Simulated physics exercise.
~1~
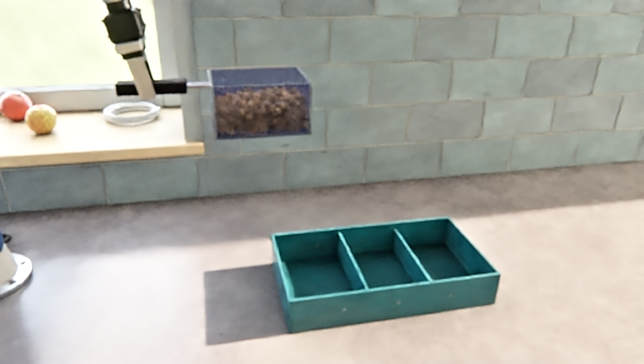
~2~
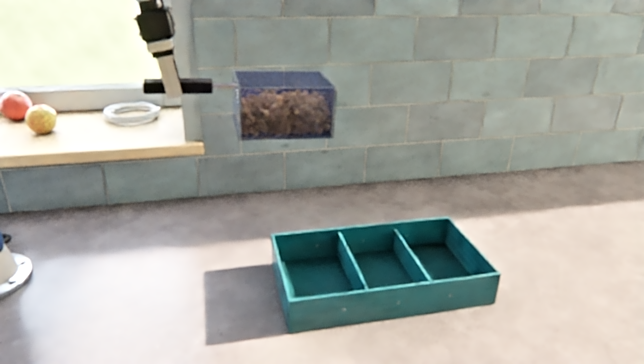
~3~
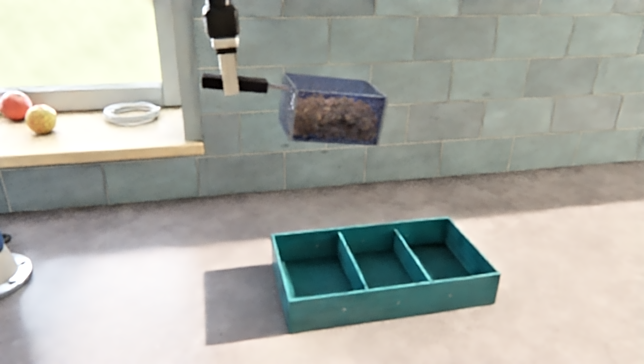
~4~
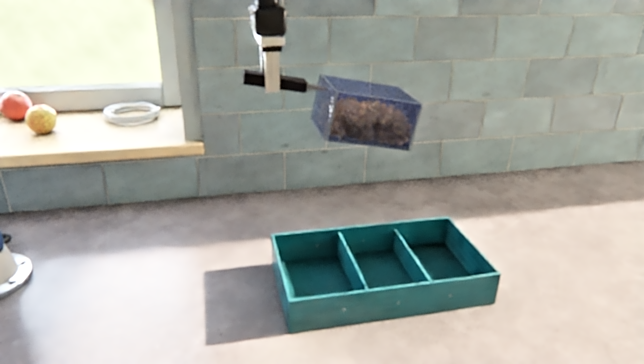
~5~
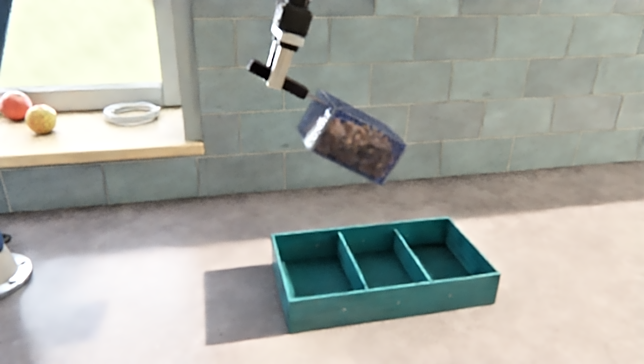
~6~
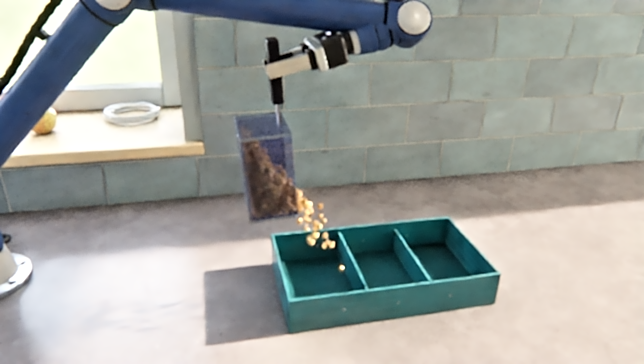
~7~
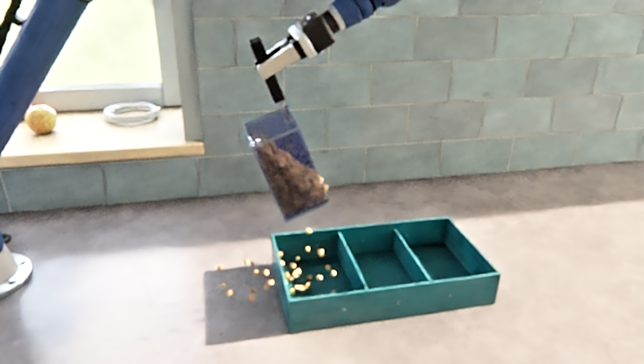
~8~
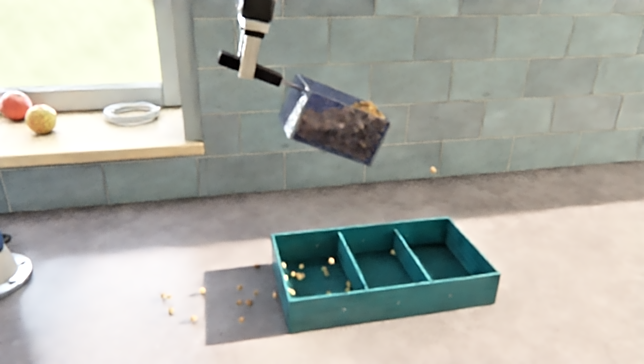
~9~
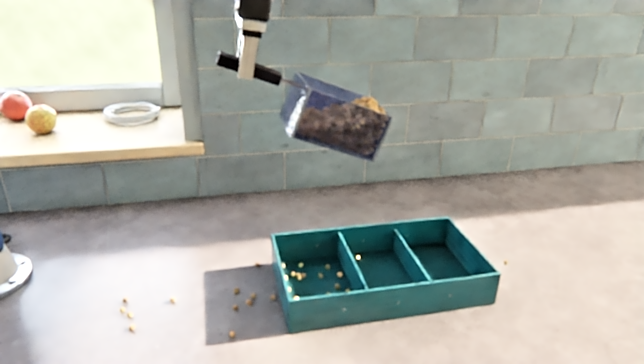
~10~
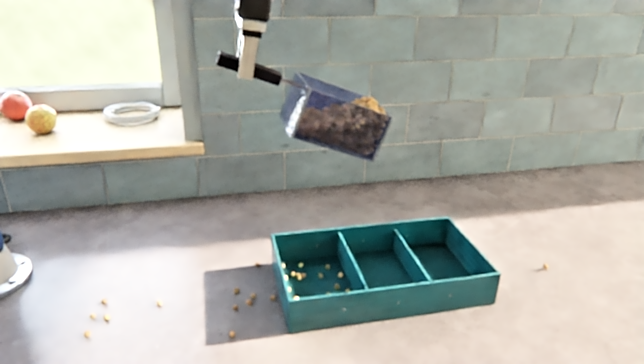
A robot gripper carried a clear box of chickpeas right over a teal three-part tray, tipped it steeply so some spilled, then swung it back up, leaving a few in the left compartment, others scattered on the counter, and most still in the box.
